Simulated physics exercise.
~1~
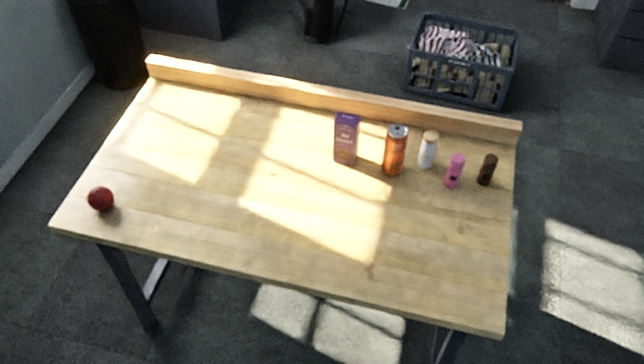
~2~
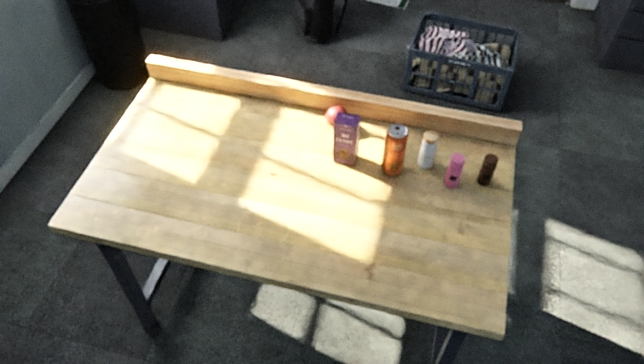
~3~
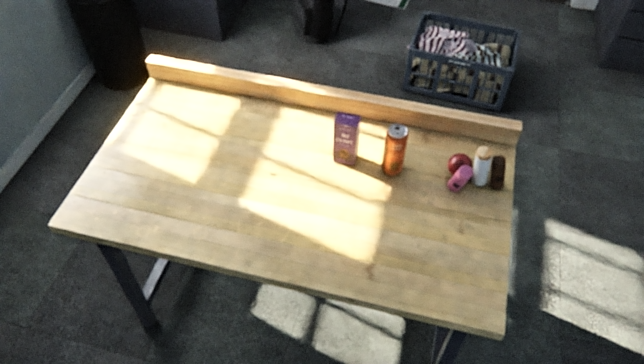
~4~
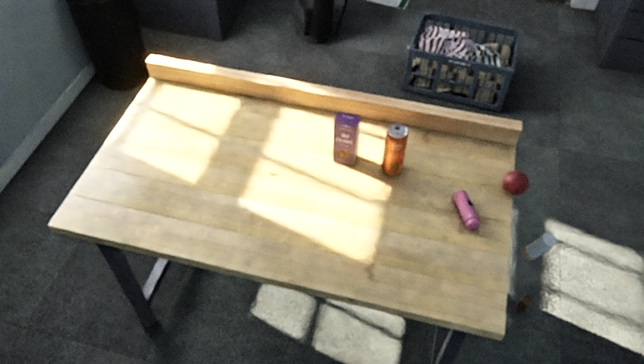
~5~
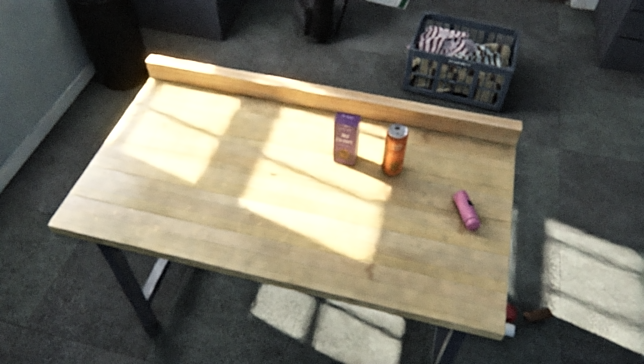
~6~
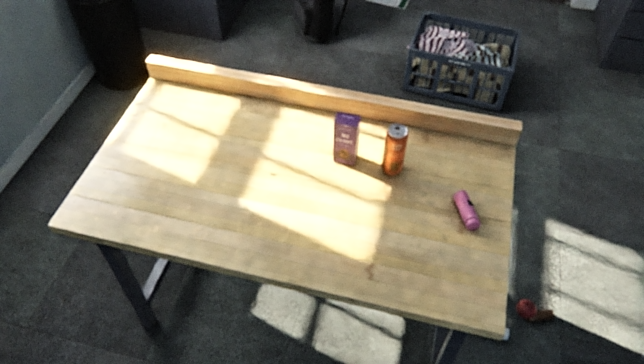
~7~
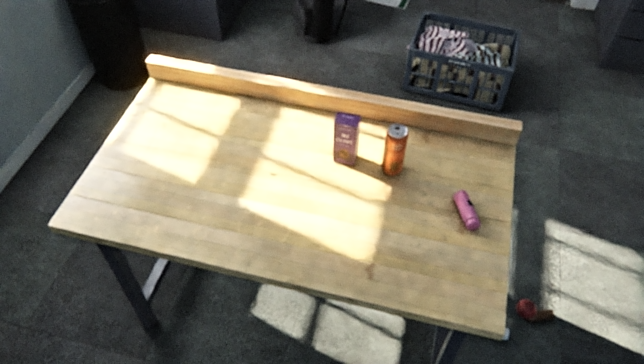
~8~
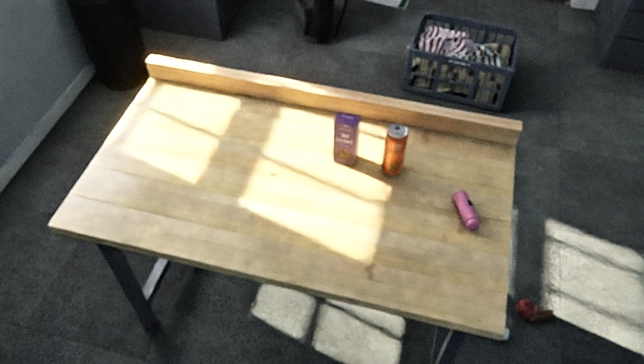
On a wooden table, a red ball rolls into shakers, and all but the pink fall off.
